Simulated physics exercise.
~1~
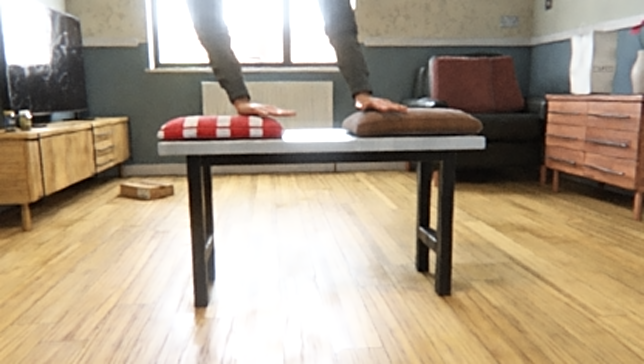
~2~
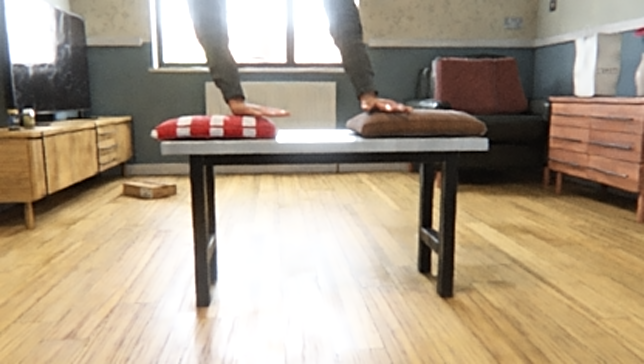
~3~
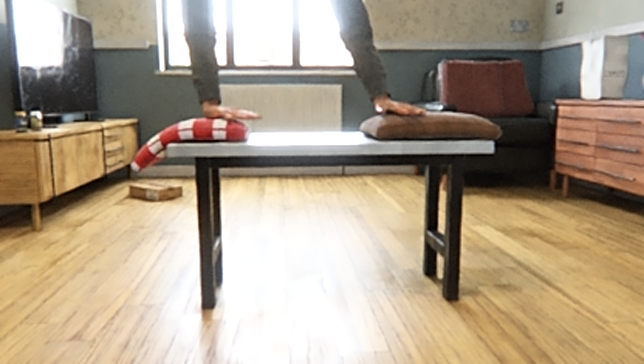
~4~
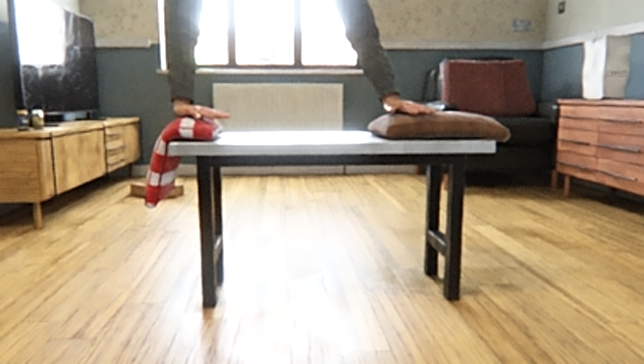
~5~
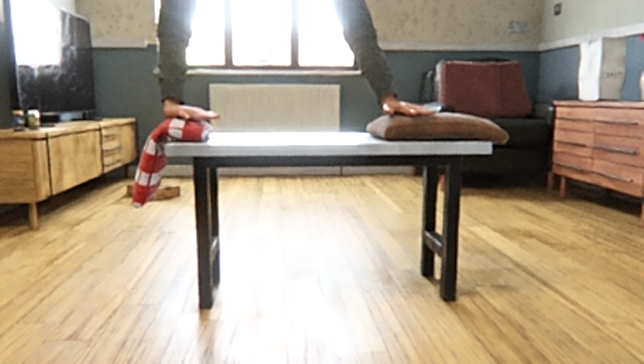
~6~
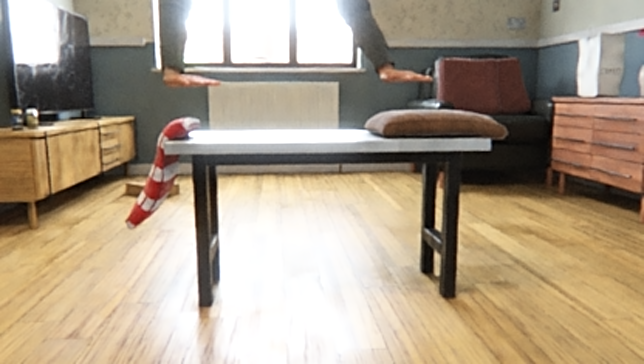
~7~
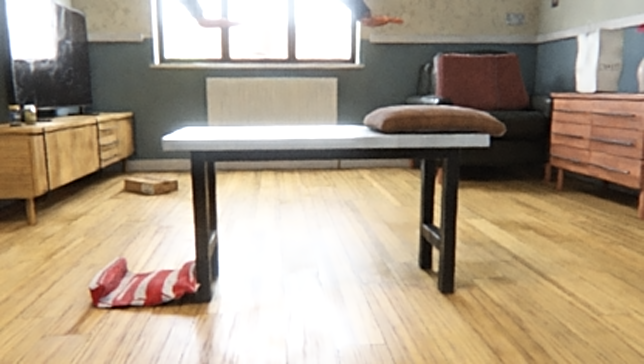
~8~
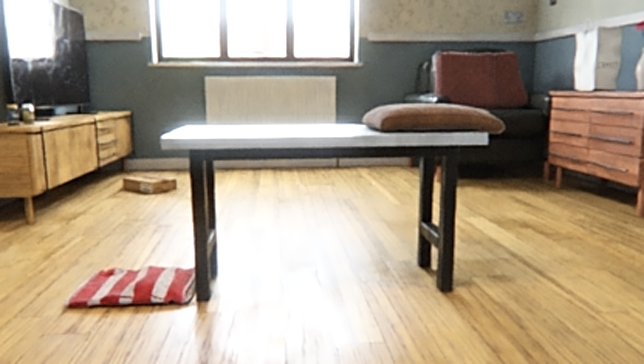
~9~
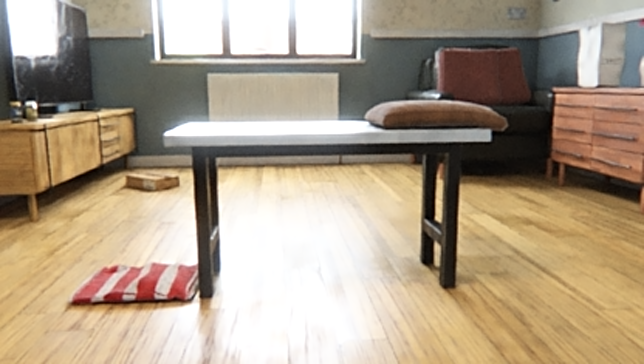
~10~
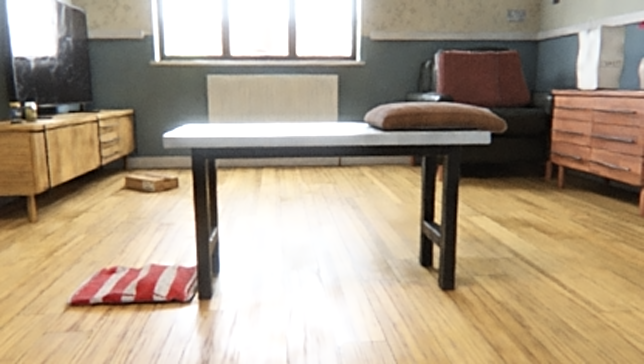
At the start, a pair of hands rests on a red and white folded blanket and a brown folded blanket, set apart on a low table in a room with a wooden floor. The hands push outward, sliding the red one left until it droops over the table's edge, while the brown one shifts slightly right. Then the hands lift away, and the red blanket tips further down. It drops to the floor beside the left legs as the hands rise out of view. At the end, it lies flat there, while the brown one stays on the table.
